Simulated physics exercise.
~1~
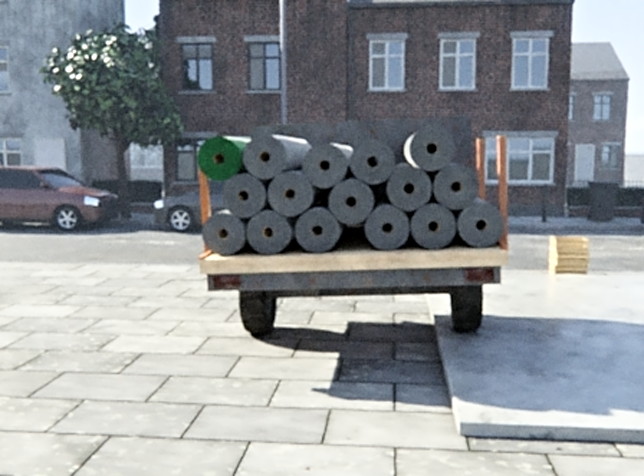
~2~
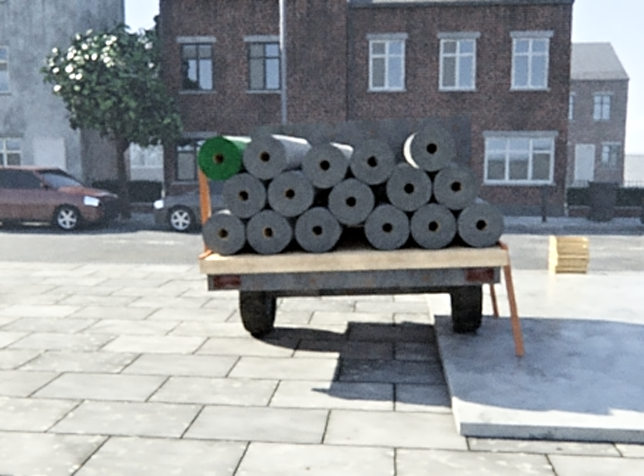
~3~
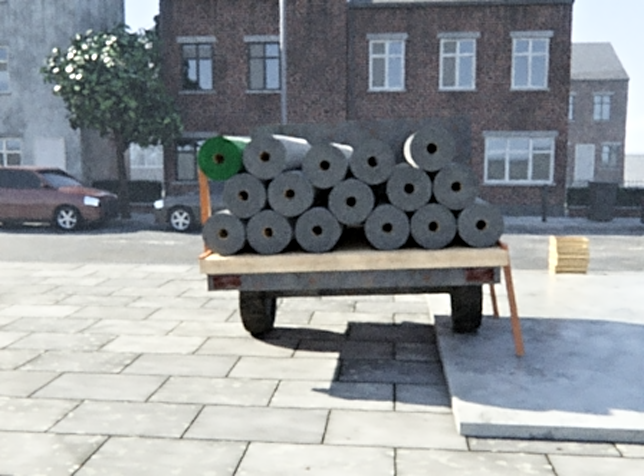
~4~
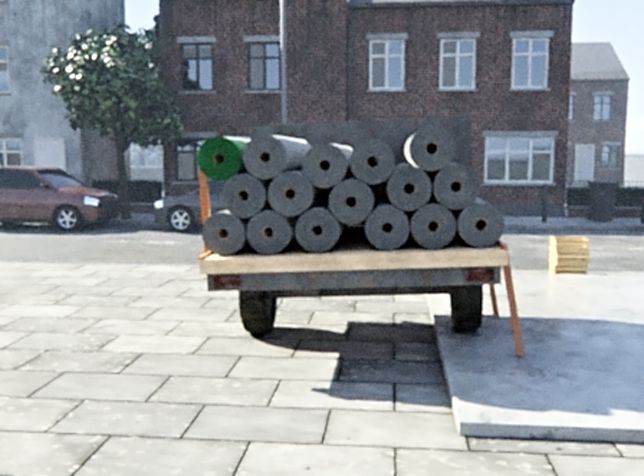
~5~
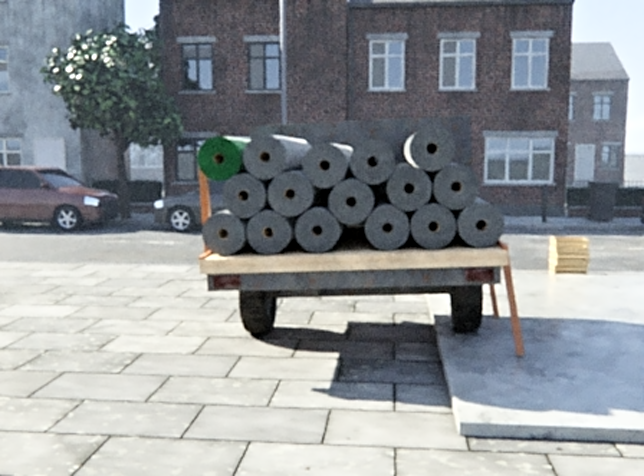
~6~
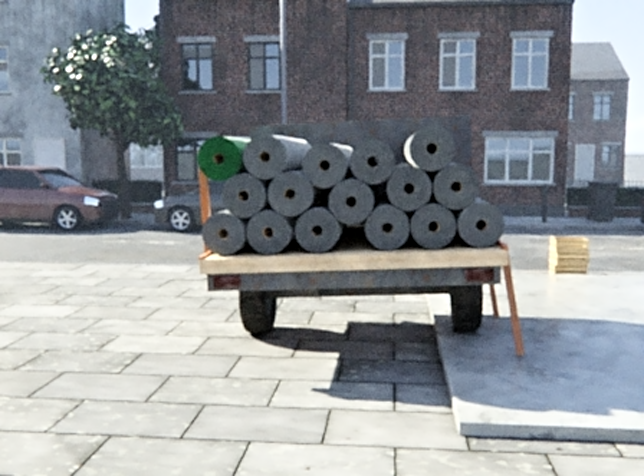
The clip opens on a flat trailer seen from behind, parked on a paved area with brick buildings, a tree and a reddish car beyond. Dark grey rolls lie stacked in three rows with their ends facing us, and a single green one sits at the top left. Orange posts stand at both sides of the deck. The posts on the right then swing outward and down, and end up hanging below the deck edge. The stack does not shift, and at the end every roll, including the green one, is still aboard.
